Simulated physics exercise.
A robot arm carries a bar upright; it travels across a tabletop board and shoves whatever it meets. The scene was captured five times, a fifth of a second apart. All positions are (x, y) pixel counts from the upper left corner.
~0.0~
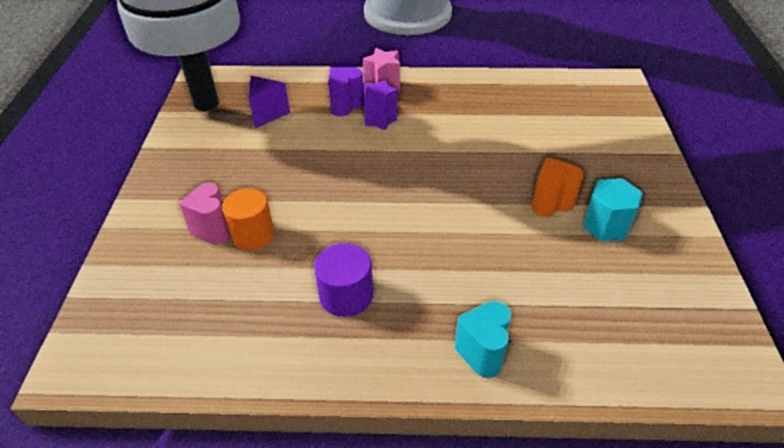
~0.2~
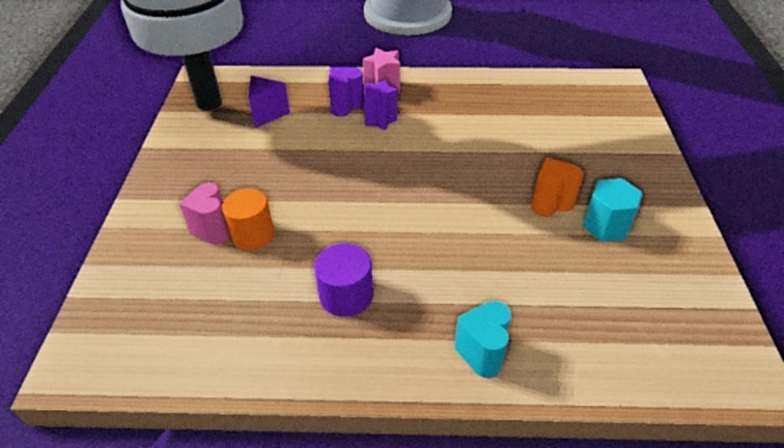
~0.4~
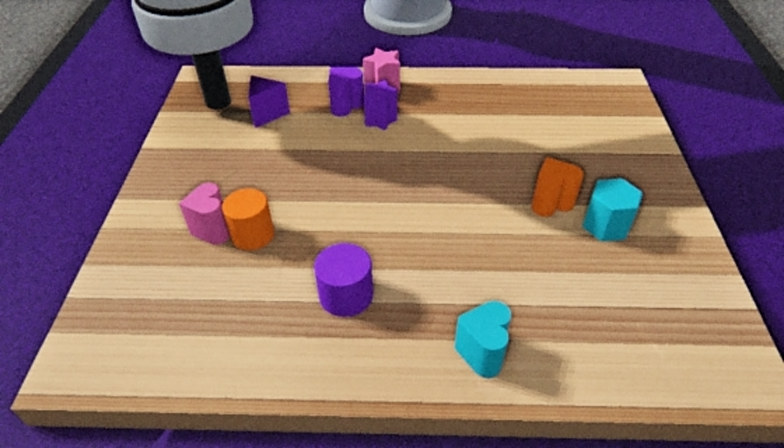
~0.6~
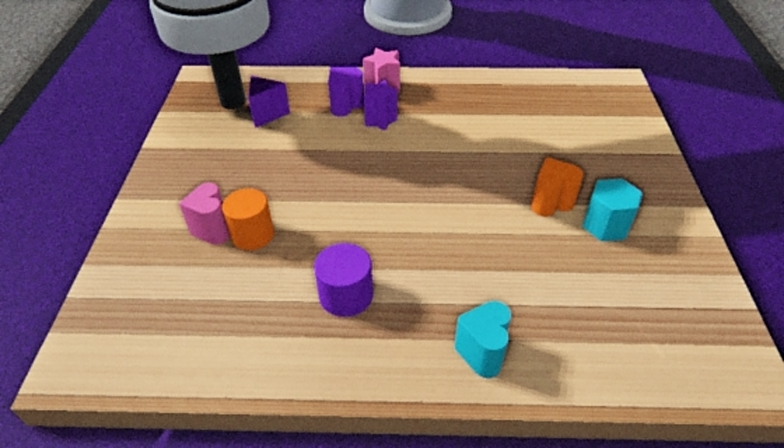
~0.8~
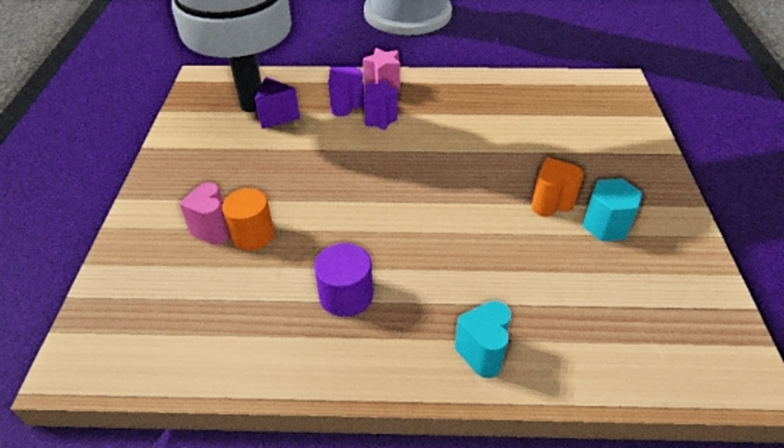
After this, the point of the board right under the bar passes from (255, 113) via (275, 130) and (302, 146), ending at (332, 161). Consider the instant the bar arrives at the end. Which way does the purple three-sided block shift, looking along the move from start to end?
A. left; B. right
Option A.
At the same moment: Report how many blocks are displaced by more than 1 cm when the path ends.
That push would leave one block displaced by more than about 1 cm.
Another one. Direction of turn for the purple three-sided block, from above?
It turns counter-clockwise.
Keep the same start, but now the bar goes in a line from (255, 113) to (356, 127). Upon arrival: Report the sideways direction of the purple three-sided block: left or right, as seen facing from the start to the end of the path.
The answer is right.
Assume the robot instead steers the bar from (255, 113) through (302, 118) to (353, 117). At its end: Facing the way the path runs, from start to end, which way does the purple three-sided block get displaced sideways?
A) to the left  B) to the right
The answer is B.
What follows on the original path. One third of the way, bar (274, 123); purple three-sided block (297, 95), turned 30° anticlockwise.
Two thirds of the way, bar (302, 138); purple three-sided block (307, 96), turned 55° anticlockwise.
At the end, bar (331, 153); purple three-sided block (307, 96), turned 55° anticlockwise; purple heart block still.
